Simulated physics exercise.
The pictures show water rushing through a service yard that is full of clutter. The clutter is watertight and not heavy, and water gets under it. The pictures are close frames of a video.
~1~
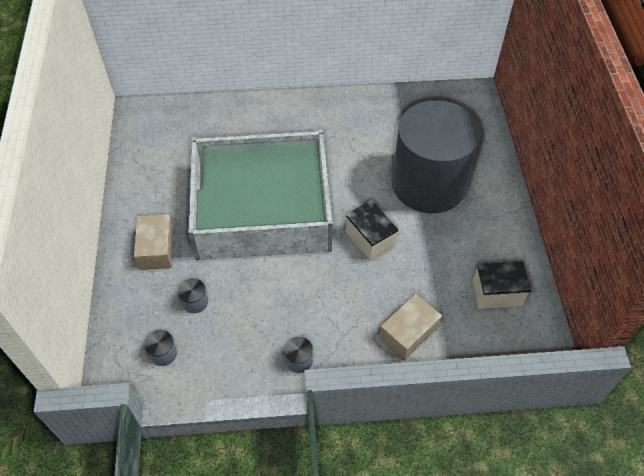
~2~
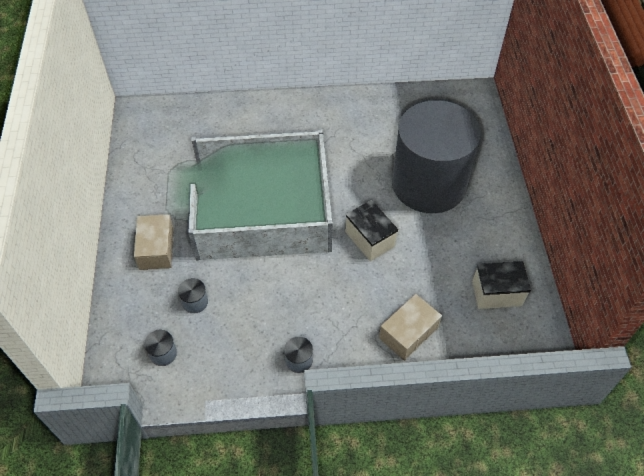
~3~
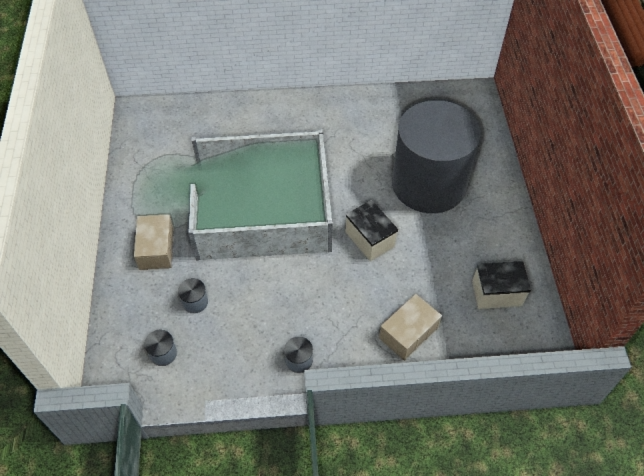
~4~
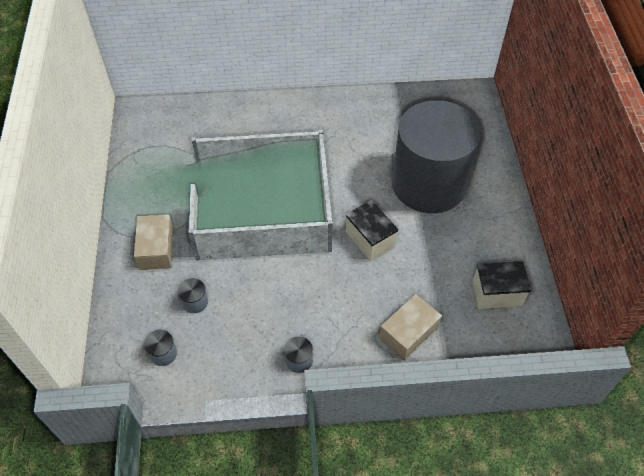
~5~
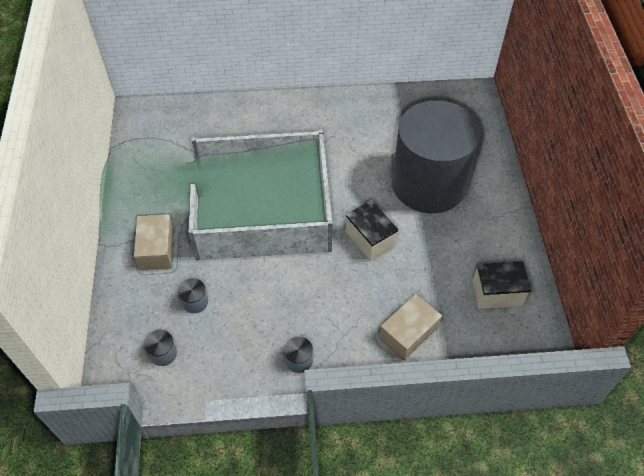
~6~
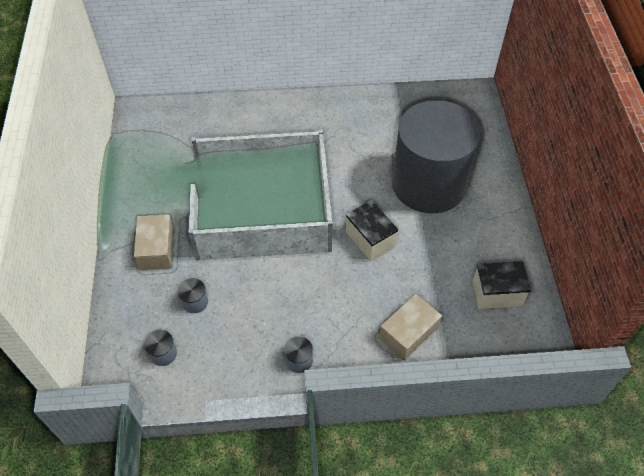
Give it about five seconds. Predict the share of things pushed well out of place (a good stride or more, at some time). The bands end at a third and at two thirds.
Share: Not even a third.
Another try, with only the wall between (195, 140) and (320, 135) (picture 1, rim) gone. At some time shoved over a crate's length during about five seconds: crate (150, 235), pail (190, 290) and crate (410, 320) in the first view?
As listed: Yes, yes, short of that.
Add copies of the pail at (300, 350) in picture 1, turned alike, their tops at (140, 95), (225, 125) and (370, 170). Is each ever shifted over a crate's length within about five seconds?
In turn: Shifted that much, that far or more, never so far.
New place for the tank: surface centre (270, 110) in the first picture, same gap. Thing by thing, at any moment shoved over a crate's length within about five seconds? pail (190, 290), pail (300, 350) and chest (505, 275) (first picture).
One after the other: Pushed that far, less than that, less than that.
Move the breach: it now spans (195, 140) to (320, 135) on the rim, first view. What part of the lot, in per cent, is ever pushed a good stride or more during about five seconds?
I make it 30 per cent.
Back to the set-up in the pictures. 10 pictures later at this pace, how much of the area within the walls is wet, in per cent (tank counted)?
Some 30 per cent.
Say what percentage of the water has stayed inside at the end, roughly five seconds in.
I make it 94 per cent.
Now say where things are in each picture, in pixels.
The first picture shows a chest at (504, 277) rests on the ground; a pail at (191, 290) rests on the ground; 0 of 7 have shifted.
The second picture shows a chest at (504, 277), on the bottom; a pail at (191, 290), on the bottom; 0 of 7 have shifted.
The third picture shows a chest at (504, 277), on the bottom; a pail at (191, 290), on the bottom; 0 of 7 have shifted.
The fourth picture shows a chest at (504, 277) rests on the ground; a pail at (191, 290), on the bottom; 0 of 7 have shifted.
The fifth picture shows a chest at (504, 277) rests on the ground; a pail at (191, 290) rests on the ground; 0 of 7 have shifted.
The sixth picture shows a chest at (504, 277), on the bottom; a pail at (191, 290) rests on the ground; 0 of 7 have shifted.
A moment on, 0 of 7 are well off their spots; 0 afloat.
Next, 0 of 7 are well off their spots; 0 afloat.
Later, 1 of 7 are well off their spots; 0 afloat.
In the end, 1 of 7 are well off their spots, and 1 have been at some point; 0 afloat.
